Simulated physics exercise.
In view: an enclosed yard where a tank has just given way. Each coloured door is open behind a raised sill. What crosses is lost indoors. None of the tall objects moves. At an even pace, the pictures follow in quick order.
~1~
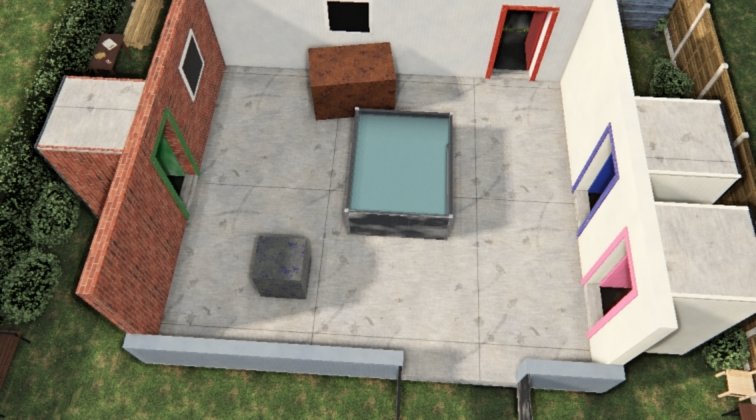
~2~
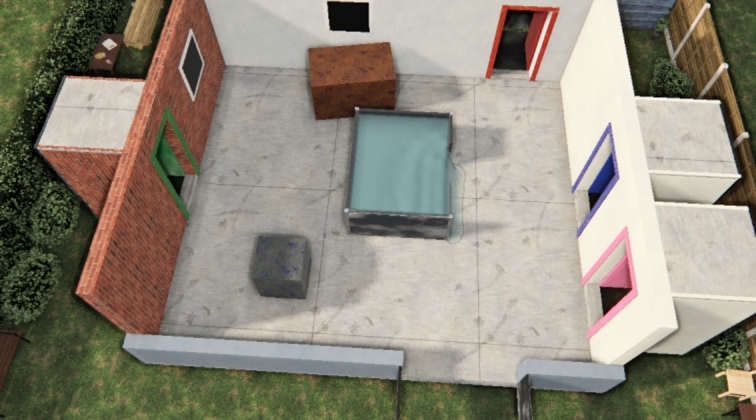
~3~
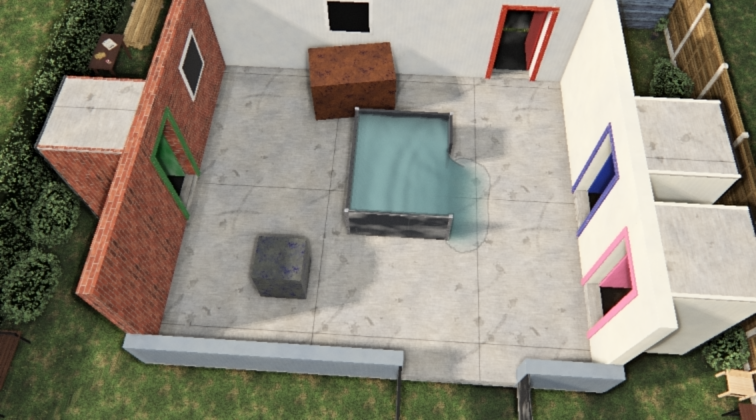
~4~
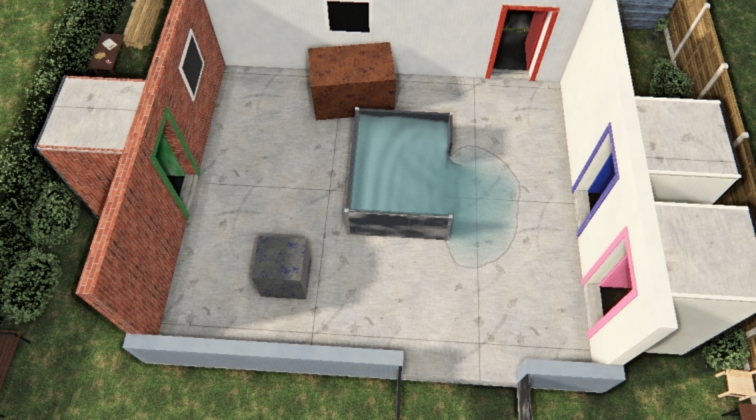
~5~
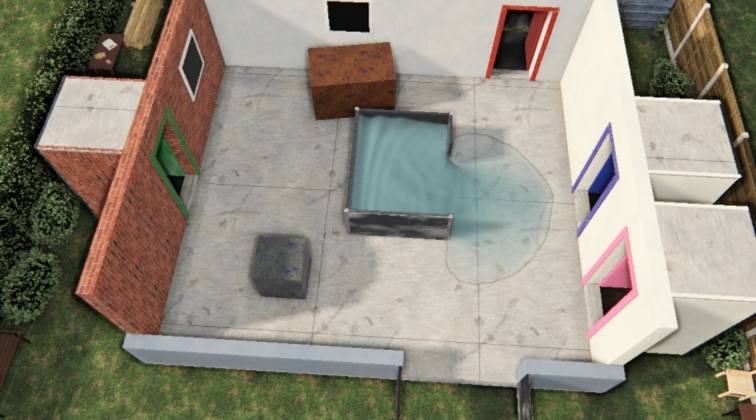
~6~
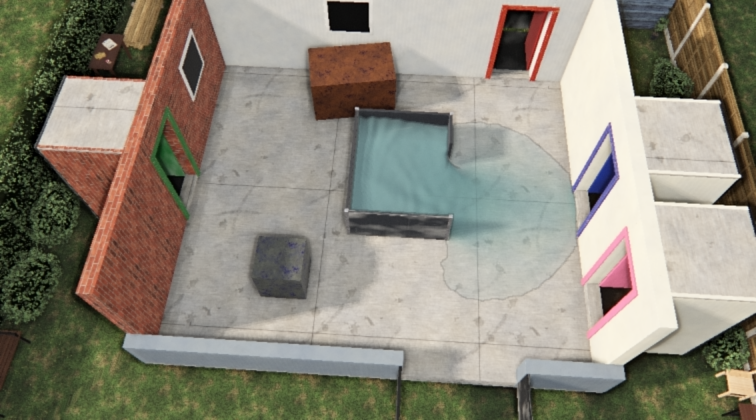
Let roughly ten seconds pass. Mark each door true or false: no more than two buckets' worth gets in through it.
Green door: True, red door: False, pink door: False, blue door: False.
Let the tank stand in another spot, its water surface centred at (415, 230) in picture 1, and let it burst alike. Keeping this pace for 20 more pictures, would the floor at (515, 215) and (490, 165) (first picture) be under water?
Spot one ends up sodden, spot two sodden.
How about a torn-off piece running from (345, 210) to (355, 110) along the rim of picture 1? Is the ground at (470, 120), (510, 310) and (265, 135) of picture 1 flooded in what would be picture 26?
Unwetted, unwetted, submerged.
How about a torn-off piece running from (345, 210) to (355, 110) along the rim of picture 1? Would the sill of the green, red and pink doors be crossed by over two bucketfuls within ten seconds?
Taking each in turn, the green overflows, the red falls below the limit, the pink falls below the limit.
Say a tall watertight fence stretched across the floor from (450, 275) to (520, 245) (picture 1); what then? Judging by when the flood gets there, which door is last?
Final one: The green one.
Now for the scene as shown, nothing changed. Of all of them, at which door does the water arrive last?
The green one.
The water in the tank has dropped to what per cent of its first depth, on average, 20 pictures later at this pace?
26 percent or thereabouts.
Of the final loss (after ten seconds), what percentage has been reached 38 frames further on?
Roughly 80 %.
A moment on, water covers 25 % of the floor; the green door not reached, the red door not reached, the pink door wet at the sill, nothing in, the blue door far over two buckets in.
Next, water covers 25 % of the floor; the green door not reached, the red door wet at the sill, nothing in, the pink door under two buckets in, the blue door far over two buckets in.
Then, water covers 45 % of the floor; the green door not reached, the red door over two buckets in, the pink door over two buckets in, the blue door far over two buckets in.
Later, water covers 70 % of the floor; the green door not reached, the red door far over two buckets in, the pink door over two buckets in, the blue door far over two buckets in.
In the end, water covers 95 % of the floor; the green door wet at the sill, nothing in, the red door far over two buckets in, the pink door over two buckets in, the blue door far over two buckets in.
